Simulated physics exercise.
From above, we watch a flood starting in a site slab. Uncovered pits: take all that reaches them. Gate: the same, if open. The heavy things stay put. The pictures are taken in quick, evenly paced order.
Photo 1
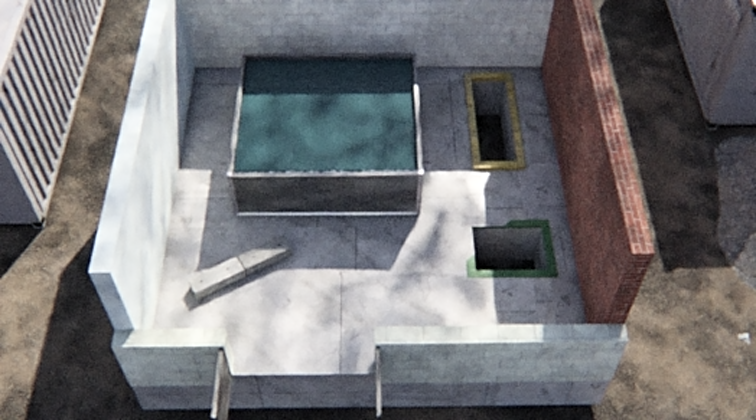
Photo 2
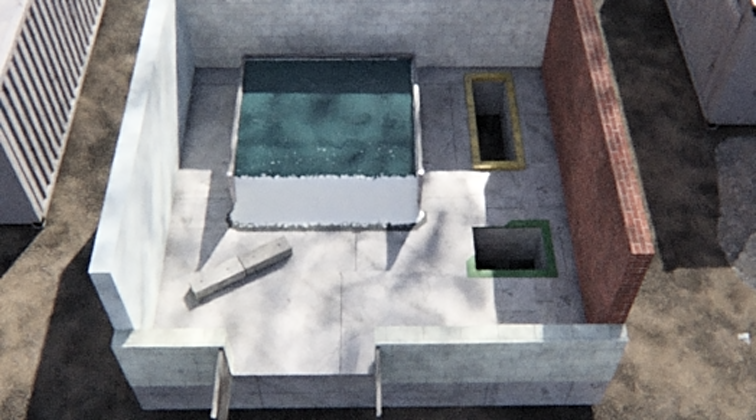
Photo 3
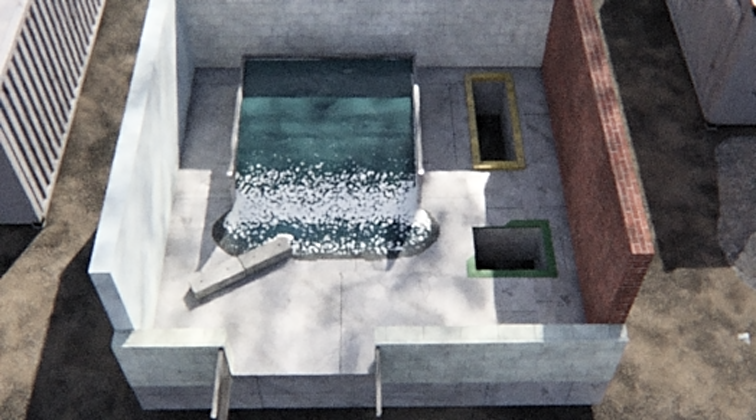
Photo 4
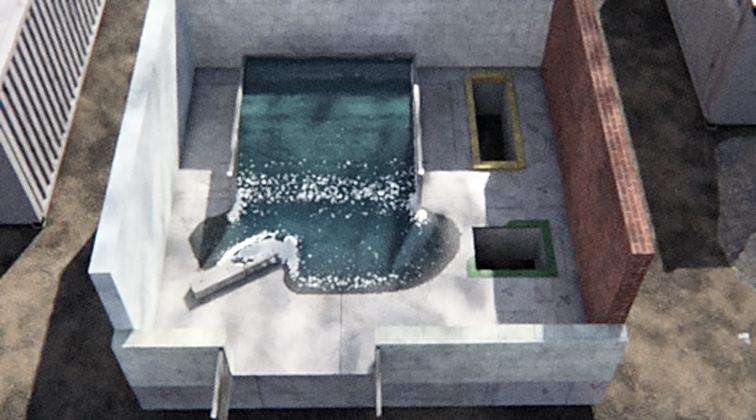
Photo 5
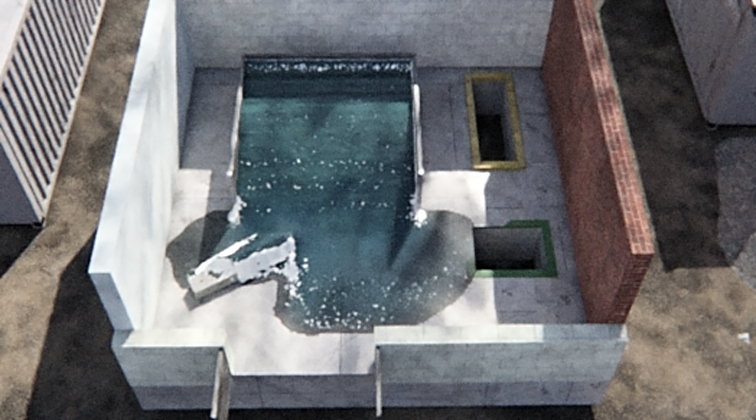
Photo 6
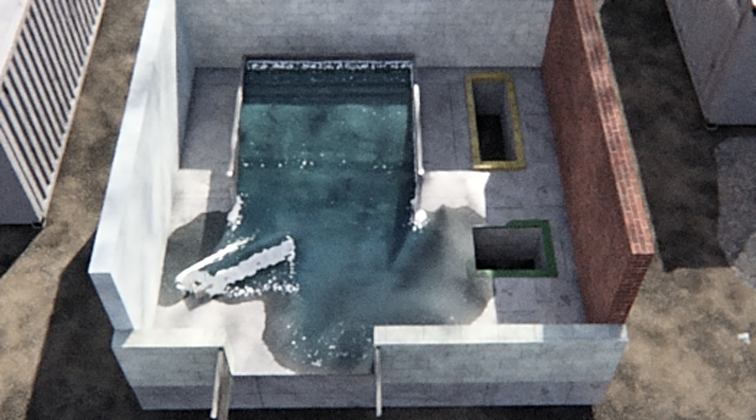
In a walled concrete yard with two open pits on the right, water pours from the front of a large tank and spreads across the slab, washing around a low angled block and reaching the gap in the front wall.
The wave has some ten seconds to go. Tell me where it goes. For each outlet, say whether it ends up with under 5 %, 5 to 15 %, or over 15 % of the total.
By the end, the gate has received more than 15 %, the green pit has received more than 15 %, the yellow pit has received under 5 %.
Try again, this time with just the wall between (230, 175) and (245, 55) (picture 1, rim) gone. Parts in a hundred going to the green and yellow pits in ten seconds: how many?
Shares: Green at 20 percent, yellow at 12 percent.
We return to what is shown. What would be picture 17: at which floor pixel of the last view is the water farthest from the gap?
The wet point farthest out is around (584, 355).
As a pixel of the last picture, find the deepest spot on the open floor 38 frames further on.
Deepest spot: Around (570, 355).
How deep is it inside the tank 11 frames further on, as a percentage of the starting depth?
Roughly 32 per cent.
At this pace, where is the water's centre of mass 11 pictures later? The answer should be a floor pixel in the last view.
I'd point to (339, 231).
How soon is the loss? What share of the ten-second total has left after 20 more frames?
Around 50 percent.
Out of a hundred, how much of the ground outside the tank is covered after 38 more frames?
Near 85 in a hundred.
A moment on, water covers 50 % of the floor; the gate 6 %, the green pit 0 %, the yellow pit 0 %.
Next, water covers 60 % of the floor; the gate 17 %, the green pit 1 %, the yellow pit 0 %.
Then, water covers 75 % of the floor; the gate 29 %, the green pit 5 %, the yellow pit 0 %.
Later, water covers 85 % of the floor; the gate 37 %, the green pit 15 %, the yellow pit 1 %.
In the end, water covers 95 % of the floor; the gate 43 %, the green pit 25 %, the yellow pit 2 %.
